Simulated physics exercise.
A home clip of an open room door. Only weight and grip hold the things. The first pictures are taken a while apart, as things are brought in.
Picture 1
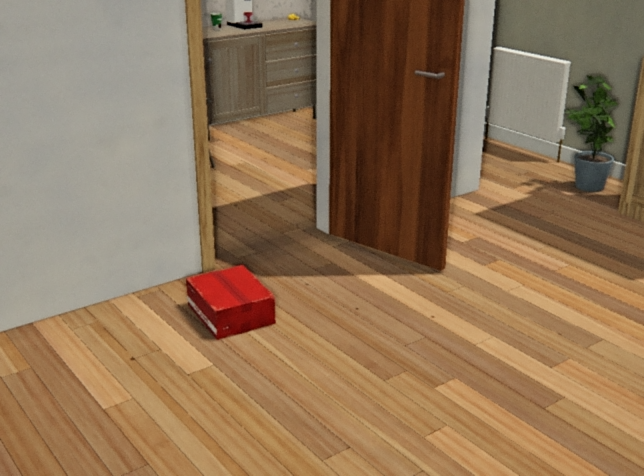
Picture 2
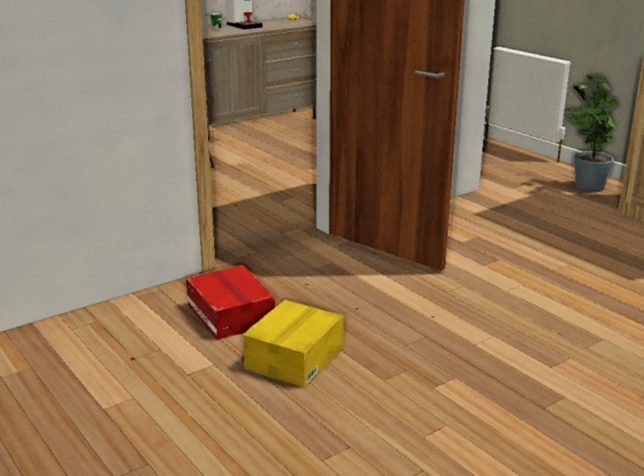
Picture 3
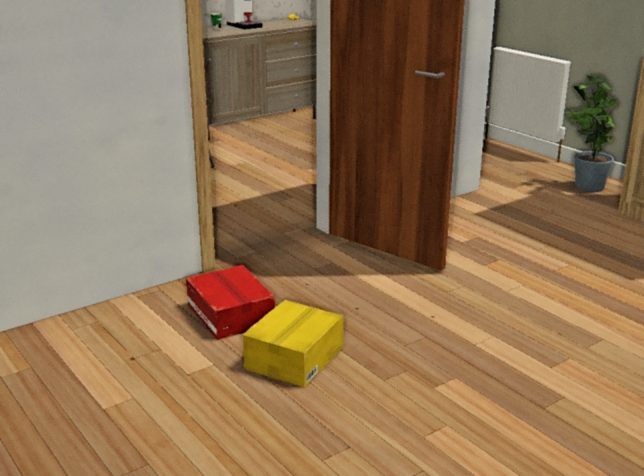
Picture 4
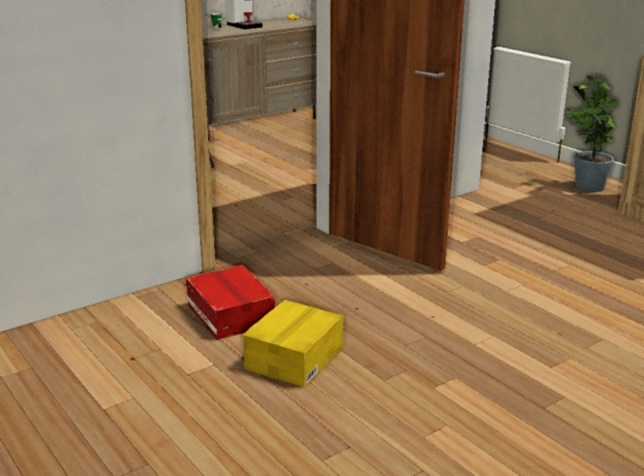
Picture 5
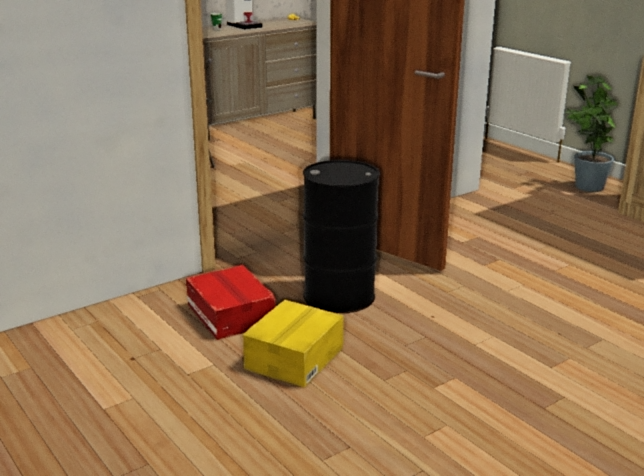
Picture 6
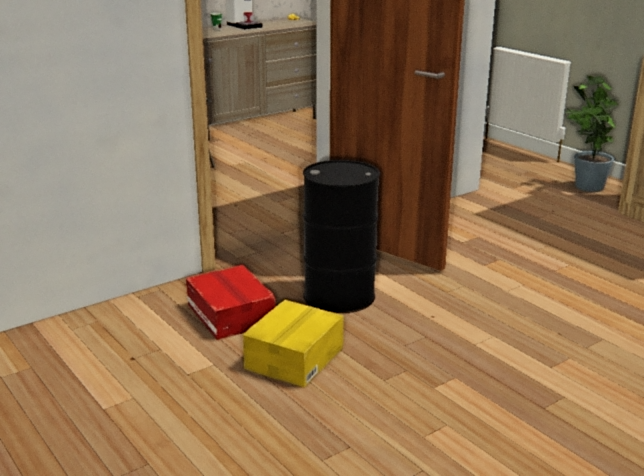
In a room with a wide-open door, a red parcel sits on the wooden floor; a yellow parcel appears beside it, then a black drum appears behind them near the door, while the door stays still.
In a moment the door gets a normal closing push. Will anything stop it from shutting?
The door jams.
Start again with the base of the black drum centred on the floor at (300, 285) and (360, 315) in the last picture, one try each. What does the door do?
First try: It stops short; second try: It shuts.
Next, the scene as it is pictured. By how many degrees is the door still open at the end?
Some 65° open.
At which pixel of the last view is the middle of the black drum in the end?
At about (327, 237).
Then, 0.50 s later than the last frame, open by 83°.
Then, 0.70 s later than the last frame, open by 70°; black drum moved a little near (336, 236).
When it is over, open by 67°; all 3 as before. End places, in pixels of the last picture, black drum near (327, 237).
